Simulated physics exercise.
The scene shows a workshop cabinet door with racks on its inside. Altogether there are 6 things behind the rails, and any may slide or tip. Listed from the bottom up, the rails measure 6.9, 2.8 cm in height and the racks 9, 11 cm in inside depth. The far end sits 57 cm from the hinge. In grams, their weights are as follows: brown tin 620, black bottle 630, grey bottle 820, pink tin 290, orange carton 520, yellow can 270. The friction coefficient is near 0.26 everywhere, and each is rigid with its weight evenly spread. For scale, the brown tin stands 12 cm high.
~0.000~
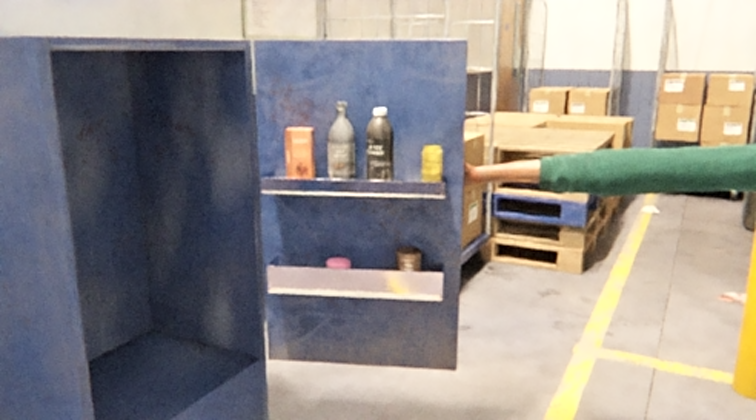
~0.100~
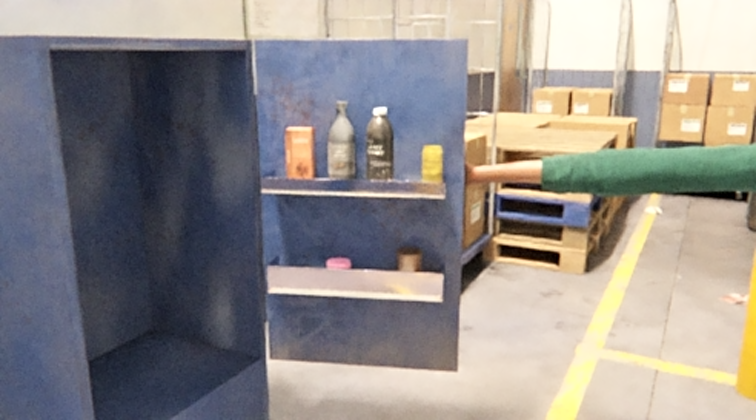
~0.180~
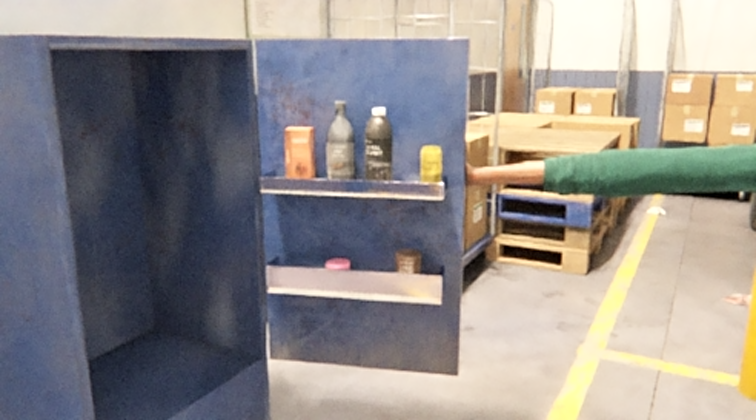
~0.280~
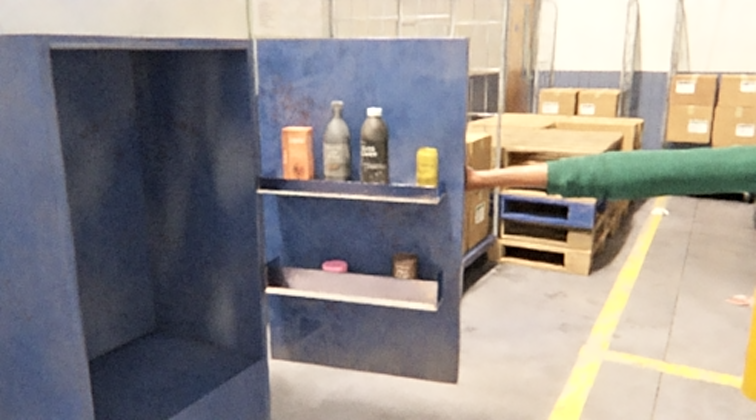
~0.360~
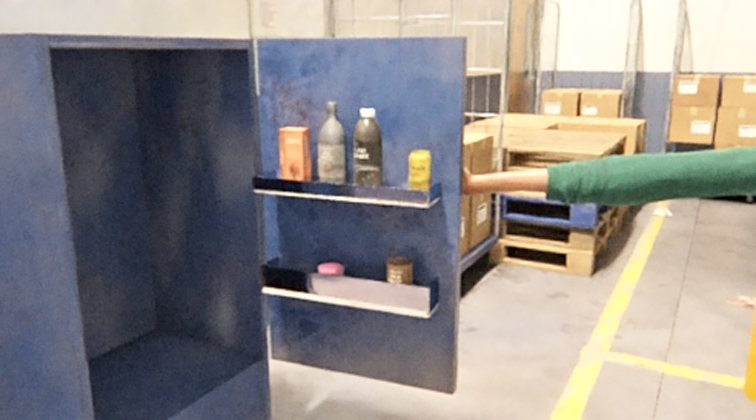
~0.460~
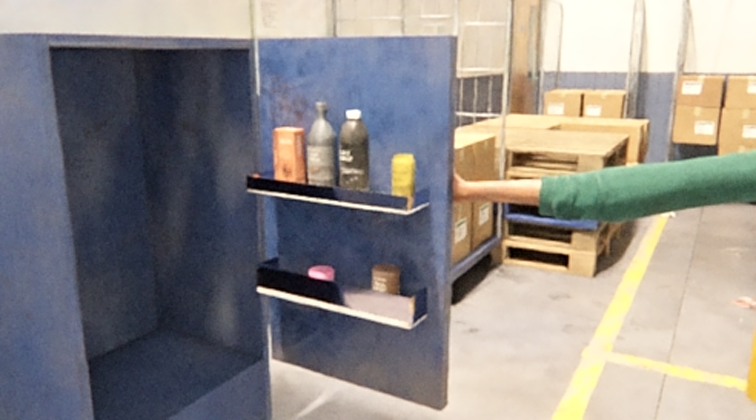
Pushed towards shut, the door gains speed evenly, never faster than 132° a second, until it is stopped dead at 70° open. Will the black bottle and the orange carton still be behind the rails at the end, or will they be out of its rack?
My prediction: Black bottle: Gone, orange carton: Still there.
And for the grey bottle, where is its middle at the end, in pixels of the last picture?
Near (292, 150).
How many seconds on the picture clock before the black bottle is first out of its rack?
About 0.8 seconds.
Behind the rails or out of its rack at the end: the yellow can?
Yellow can: Goes out of bounds.
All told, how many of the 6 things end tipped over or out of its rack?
All told, 2.
By 0.96 s, door at 70°; black bottle and yellow can now out of its rack; orange carton 2 cm from its spot near (269, 159); grey bottle tilted 4°.
By 1.26 s, door at 70°; orange carton 2 cm from its spot near (269, 159).
When it is over (1.8 s), out of its rack, black bottle and yellow can; the other 4 within 5 cm of the start. In the last view, orange carton near (269, 159).
